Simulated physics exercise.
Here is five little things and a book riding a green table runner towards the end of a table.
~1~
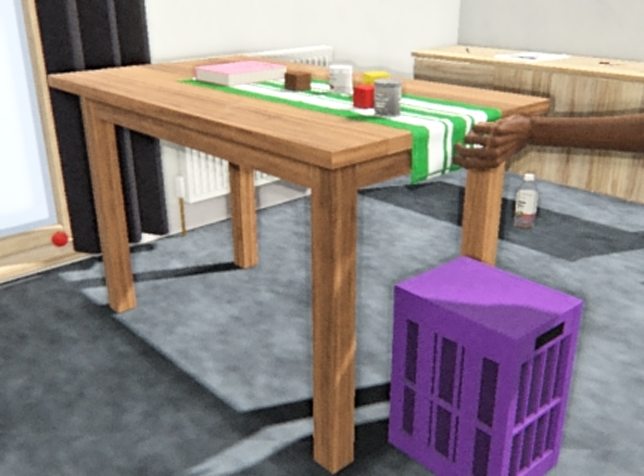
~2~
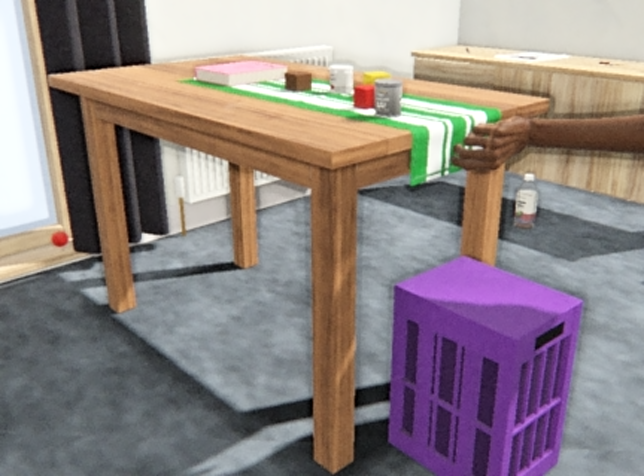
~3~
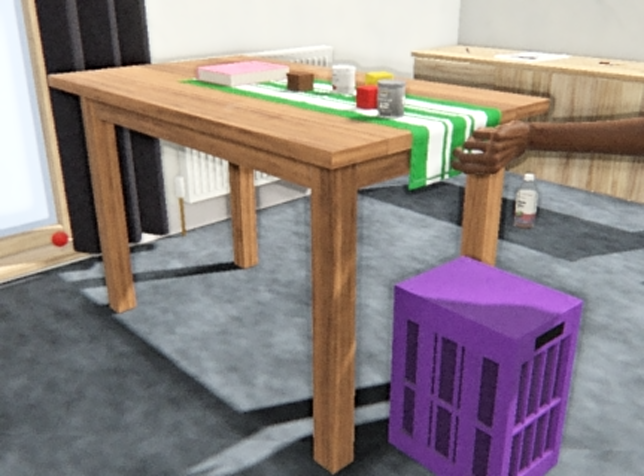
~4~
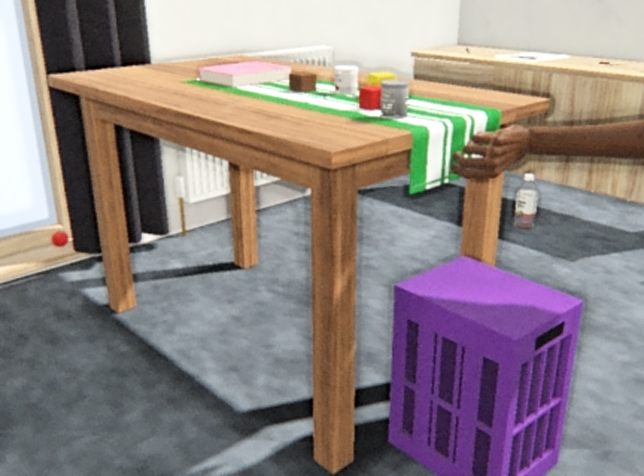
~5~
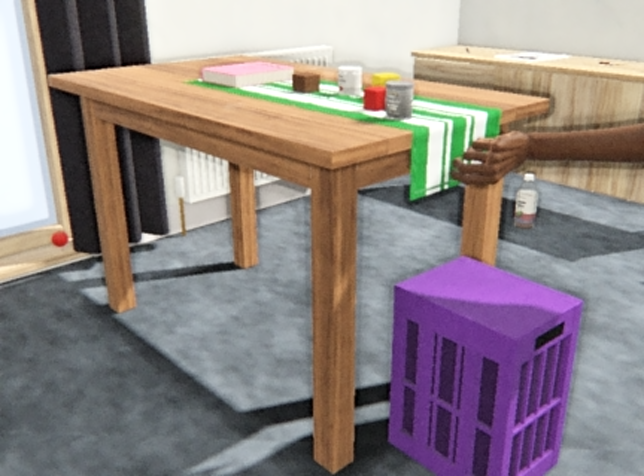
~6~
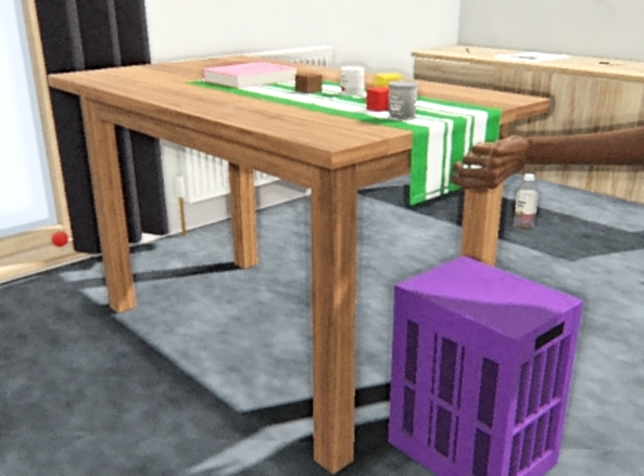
A hand at right slowly drawing a green and white table runner over the table's end, small items and book riding along.
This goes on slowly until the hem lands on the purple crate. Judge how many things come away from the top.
Okay, the things that come down total two by my count.
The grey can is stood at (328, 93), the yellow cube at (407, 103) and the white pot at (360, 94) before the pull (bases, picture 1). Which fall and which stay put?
Outcome: Grey can stays aboard, yellow cube falls away, white pot stays aboard.
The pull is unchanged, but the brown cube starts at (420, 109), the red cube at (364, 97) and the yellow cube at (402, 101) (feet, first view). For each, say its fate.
Fate of the brown cube: It goes; fate of the red cube: It stays; fate of the yellow cube: It goes.
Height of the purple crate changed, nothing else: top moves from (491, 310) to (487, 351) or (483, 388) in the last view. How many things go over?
The count would be 3 and then 4.
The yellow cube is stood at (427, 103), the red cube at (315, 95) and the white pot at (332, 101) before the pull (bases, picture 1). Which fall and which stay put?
Result - the yellow cube comes off, the red cube stays put, and the white pot stays put.
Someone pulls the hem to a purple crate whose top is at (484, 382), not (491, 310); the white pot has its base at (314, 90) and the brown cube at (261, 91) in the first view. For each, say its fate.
The white pot stays put, the brown cube stays put.
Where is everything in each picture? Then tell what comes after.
In the first frame, hem (410, 185); grey can (388, 81); red cube (367, 87); yellow cube (376, 73); white pot (341, 67); brown cube (298, 73); top of the crate (491, 310).
In the second frame, hem (411, 186); grey can (388, 81).
In the third frame, hem (409, 189); red cube (370, 87).
In the fourth frame, hem (410, 194); yellow cube (382, 74); top of the crate (491, 310).
In the fifth frame, hem (410, 200); white pot (350, 68).
In the sixth frame, hem (410, 205); grey can (403, 83); red cube (381, 89); yellow cube (389, 75); white pot (353, 68); brown cube (308, 74).
Soon after, hem near (453, 232); grey can gone.
After that, hem on the crate; grey can and red cube gone.
In the end, hem on the crate; grey can and red cube gone. Over the edge go two.
